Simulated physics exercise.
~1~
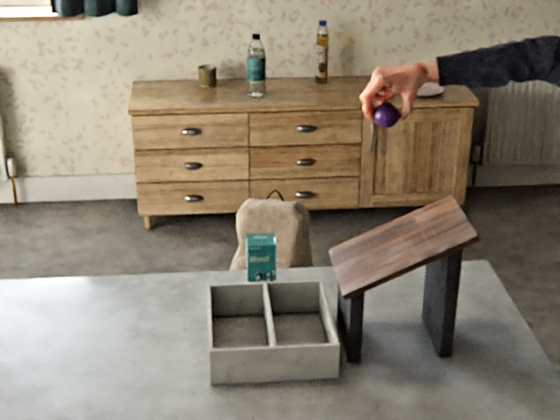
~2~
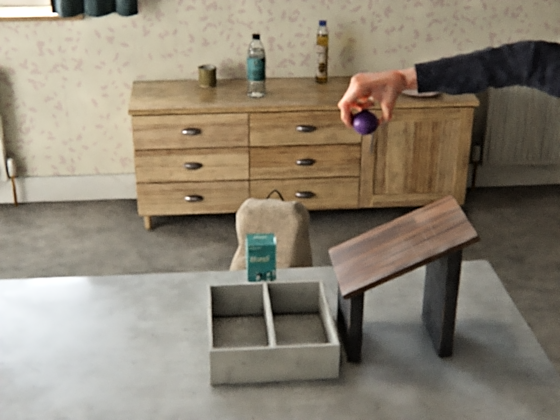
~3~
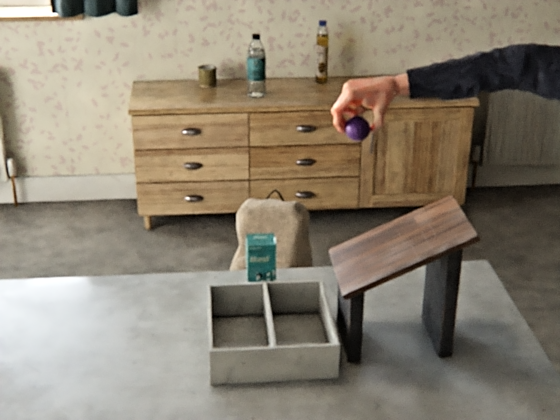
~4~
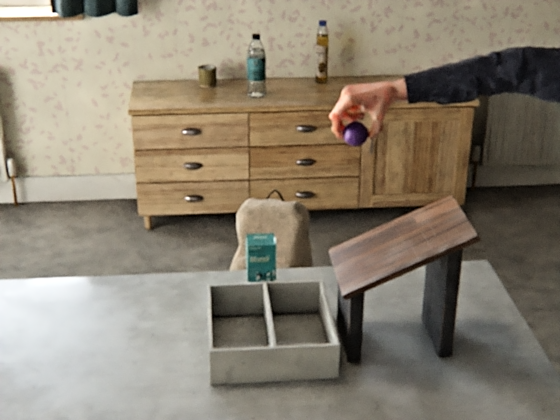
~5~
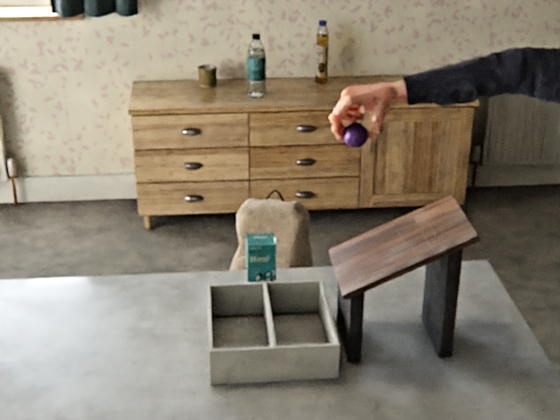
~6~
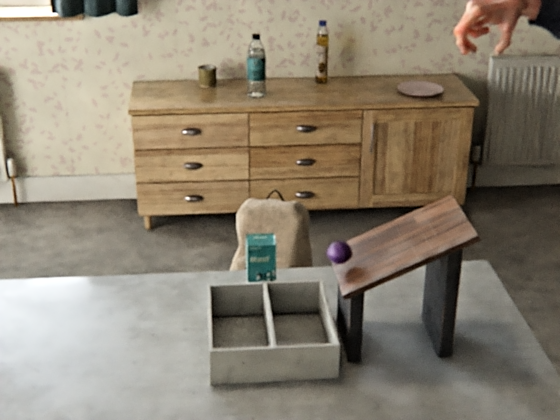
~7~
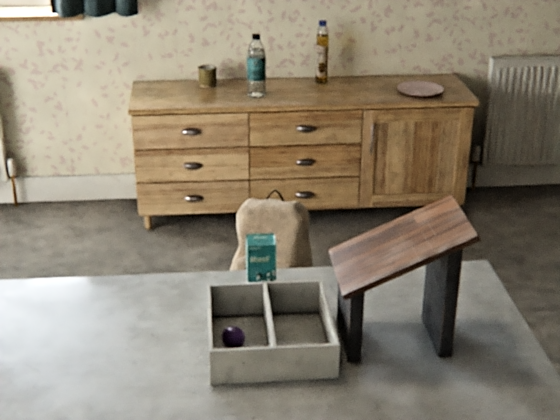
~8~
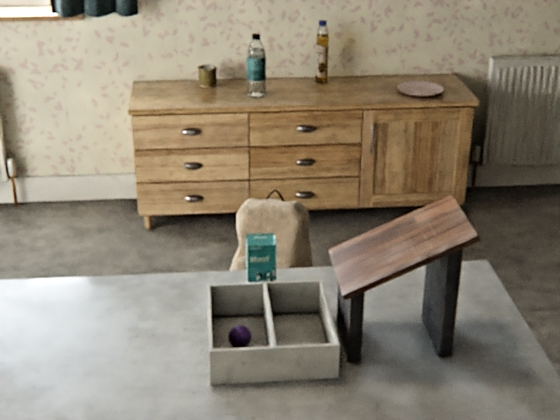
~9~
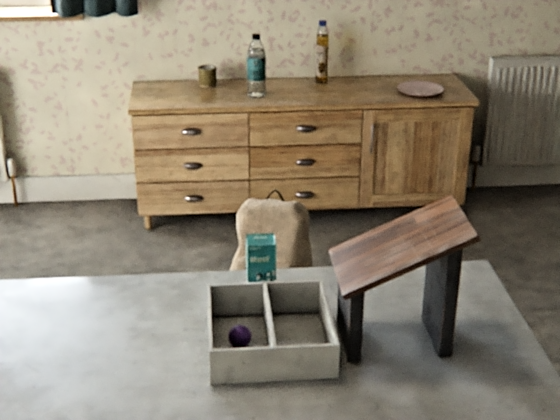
At the start, a hand holds a small purple onion above a sloping wooden board on a grey table, beside a low tray with two bays and a turquoise carton standing behind it. The hand shifts left and slightly down, then pauses over the board. The fingers let go and the hand draws back to the right as the onion drops to the board's lower end. The onion carries on left into the tray, reaching the bay farther from the board. It shifts slightly right and comes to rest there, while the carton stays in place.
